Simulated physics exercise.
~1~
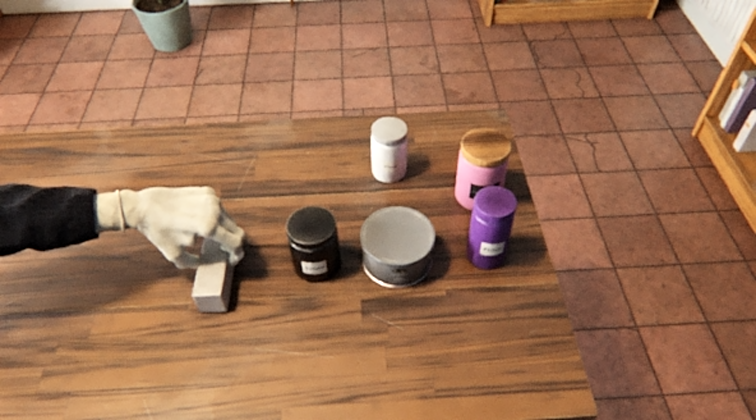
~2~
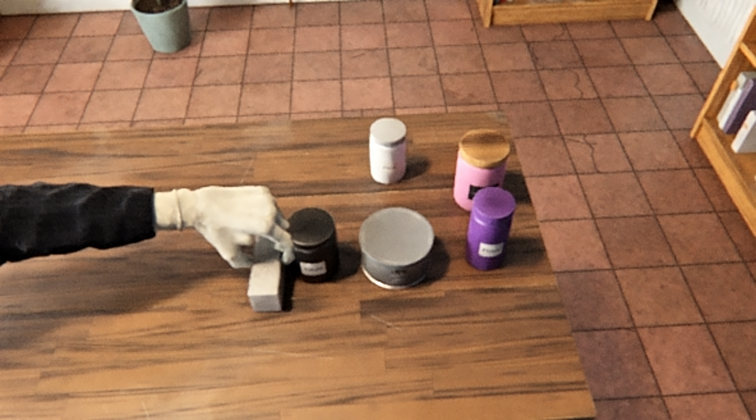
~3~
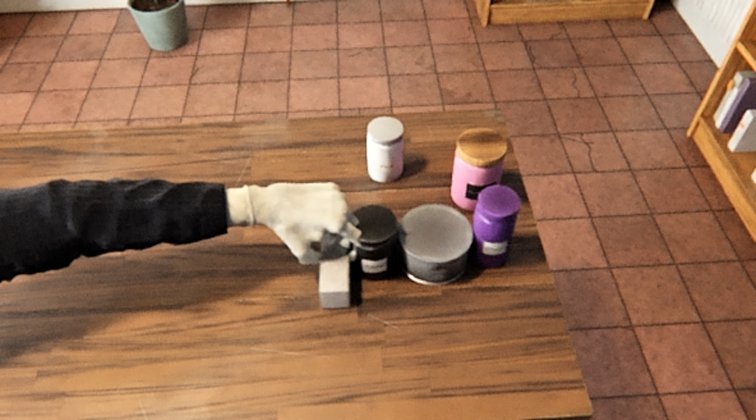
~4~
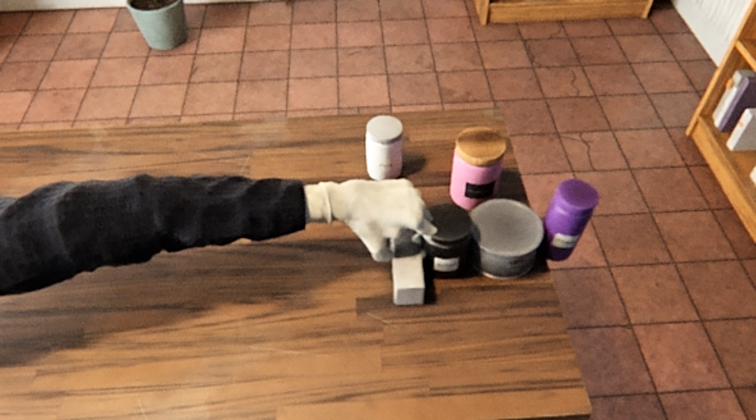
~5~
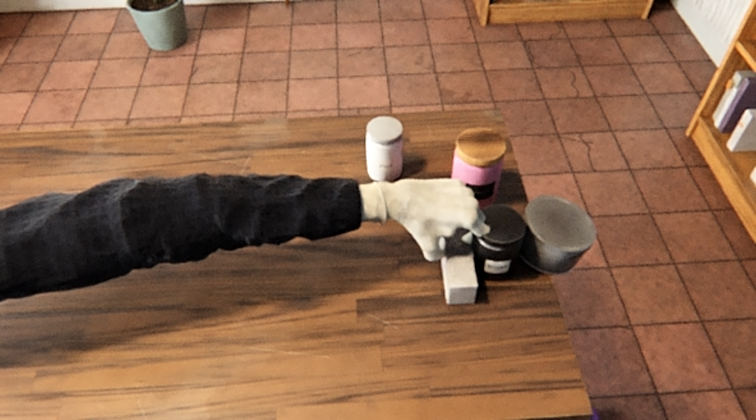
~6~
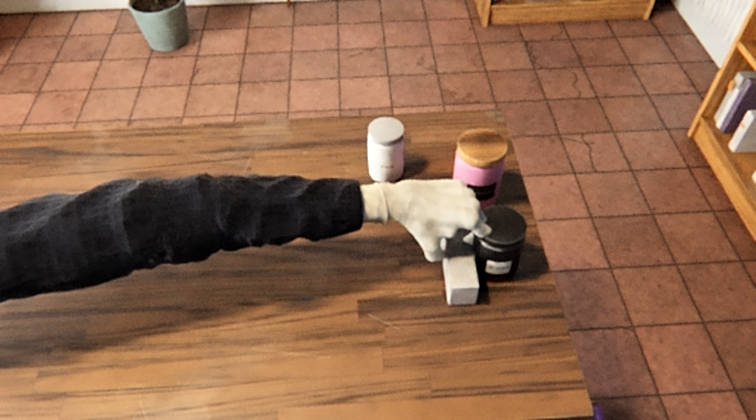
A gloved hand slid a small block rightward across a wooden table, pushing the black jar, grey tub and purple jar along until the purple one and then the tub went over the edge, leaving the black, pink and white jars on top.
